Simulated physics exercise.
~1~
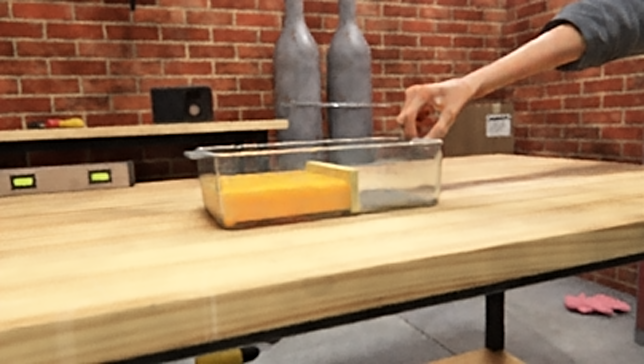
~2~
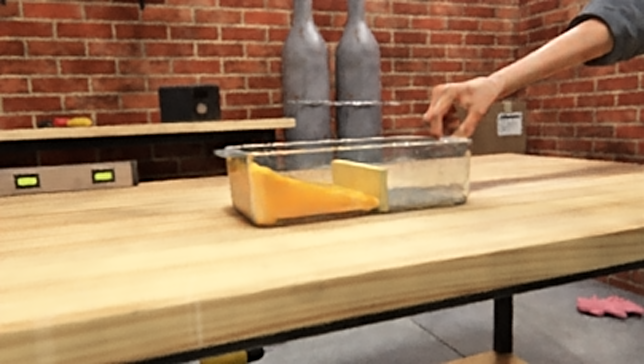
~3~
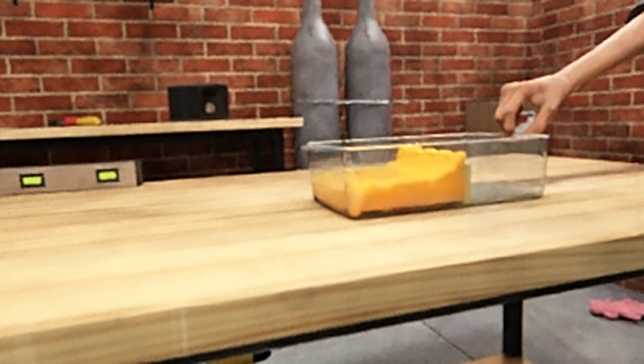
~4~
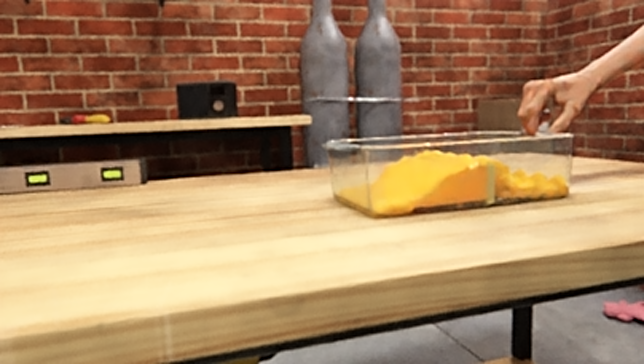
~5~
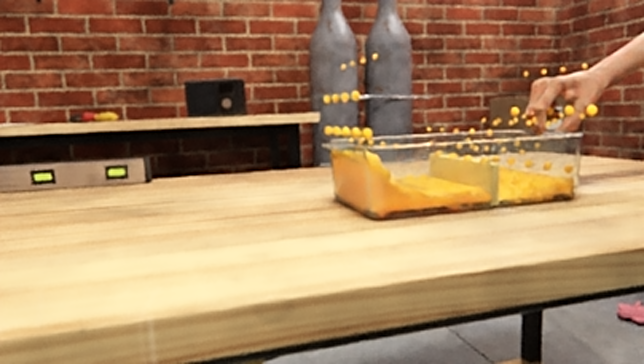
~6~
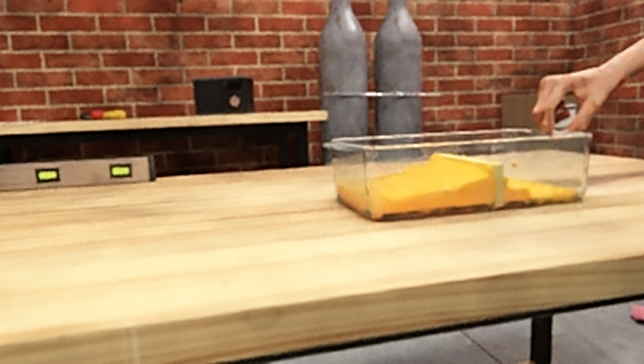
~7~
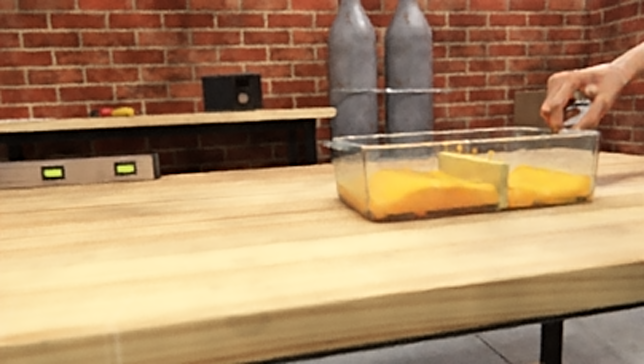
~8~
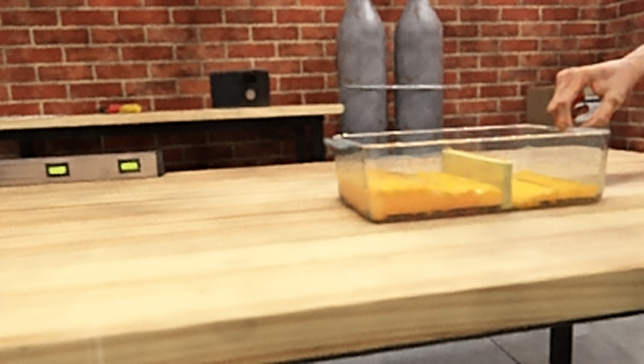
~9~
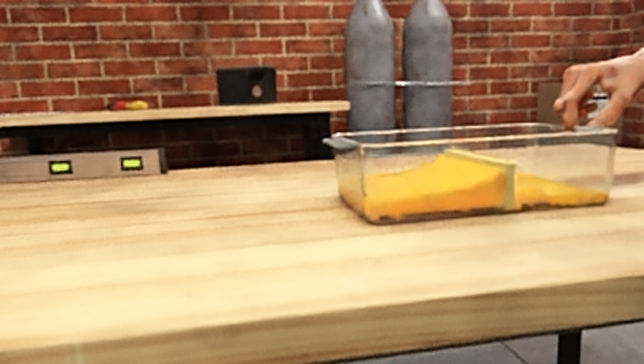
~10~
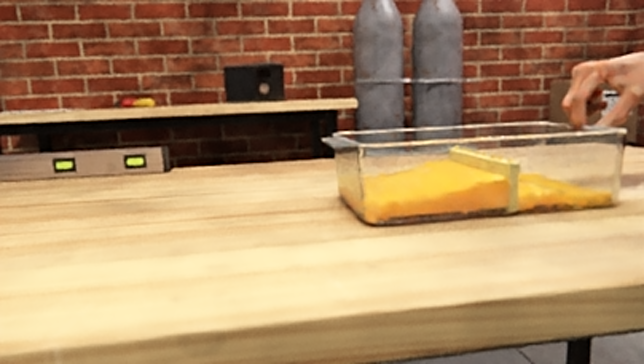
A clear box of orange juice, held by a hand at its right end, slid right across a wooden table; the juice surged over the divider, flinging some drops above the rim, then rocked and settled lower, with a smaller share on the right.
